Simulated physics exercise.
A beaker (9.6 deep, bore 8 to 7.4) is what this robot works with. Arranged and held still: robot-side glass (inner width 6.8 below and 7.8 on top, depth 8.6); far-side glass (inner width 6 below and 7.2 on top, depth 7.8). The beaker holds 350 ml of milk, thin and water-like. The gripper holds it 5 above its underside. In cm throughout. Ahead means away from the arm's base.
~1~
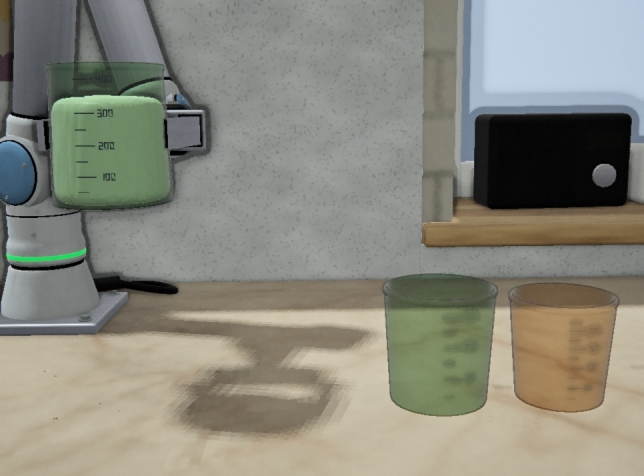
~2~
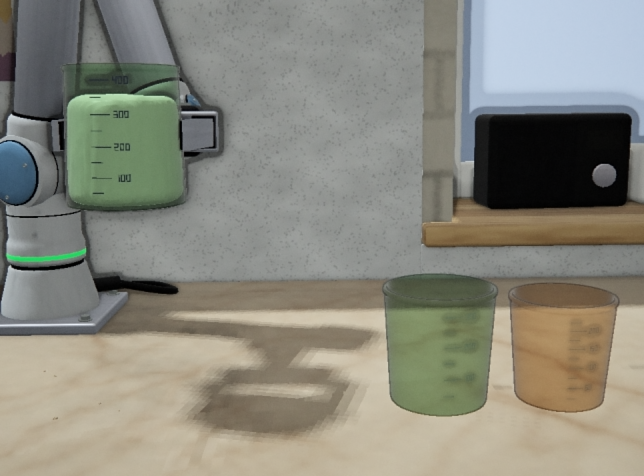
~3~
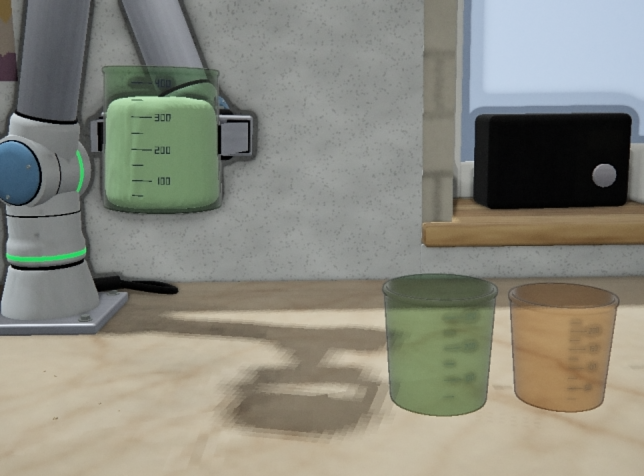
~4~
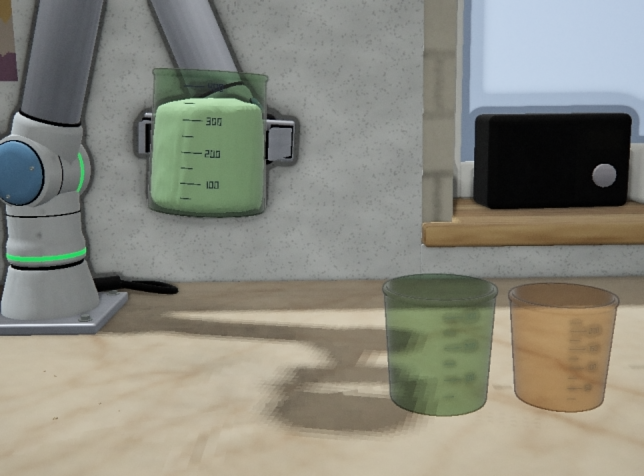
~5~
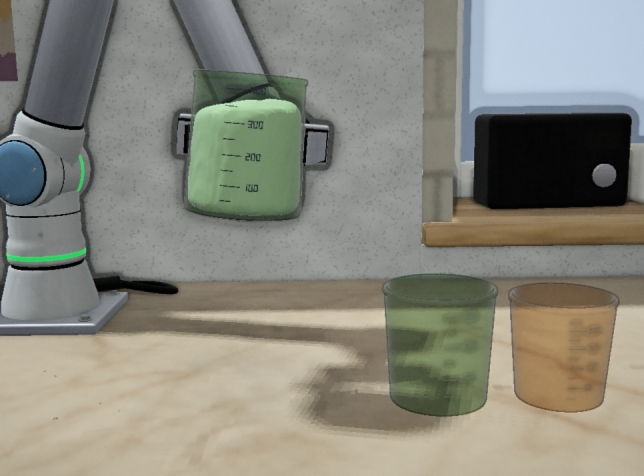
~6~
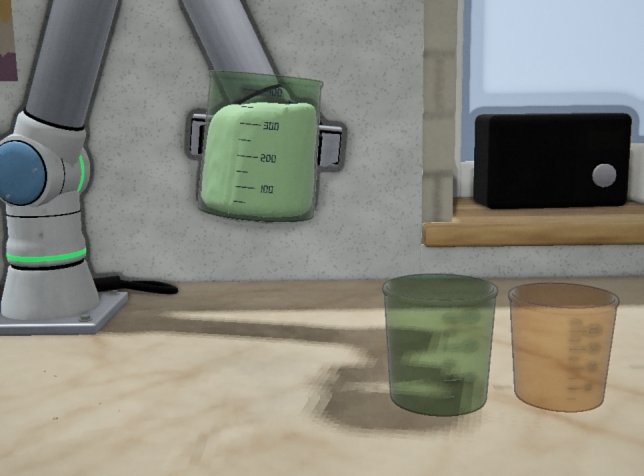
A robot arm carrying a beaker of green liquid rightward above a counter, tilting it slightly, while two tinted cups stand still.
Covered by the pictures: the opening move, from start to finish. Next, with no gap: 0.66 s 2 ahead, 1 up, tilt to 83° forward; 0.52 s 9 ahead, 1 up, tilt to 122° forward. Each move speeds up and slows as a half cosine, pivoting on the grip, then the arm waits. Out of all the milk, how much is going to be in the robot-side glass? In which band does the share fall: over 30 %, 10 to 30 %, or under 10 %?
It falls over 30 %.
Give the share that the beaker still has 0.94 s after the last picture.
I'd put it at around 35 %.
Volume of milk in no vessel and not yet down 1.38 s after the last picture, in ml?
Some 20 ml.
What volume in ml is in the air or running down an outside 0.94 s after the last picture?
40 ml.
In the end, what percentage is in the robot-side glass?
I reckon close to 45 in a hundred.
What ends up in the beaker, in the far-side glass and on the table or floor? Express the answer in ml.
Approx. 0 / 100 / 90 ml, in that order.
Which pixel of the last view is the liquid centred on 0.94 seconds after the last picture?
Centre pixel approx. (413, 262).
Then, 0.47 s after the last picture, tilted 69° forward, liquid up to 23 above the table; 330 ml in the beaker, 5 ml in the robot-side glass, 15 ml in the air or running down outside.
Then, 0.94 s after the last picture, tilted 105° forward, liquid up to 24 above the table; 175 ml in the robot-side glass, 130 ml in the beaker, 5 ml on the table or floor, 40 ml in the air or running down outside.
Then, 1.38 s after the last picture, tilted 122° forward, liquid up to 35 above the table; 155 ml in the robot-side glass, 100 ml in the far-side glass, 70 ml on the table or floor, 20 ml in the air or running down outside.
Then, 2.18 s after the last picture, tilted 122° forward, liquid up to 5 above the table; 155 ml in the robot-side glass, 100 ml in the far-side glass, 95 ml on the table or floor.
Final state, 155 ml in the robot-side glass, 100 ml in the far-side glass, 95 ml on the table or floor. That is 45 % in the robot-side glass.
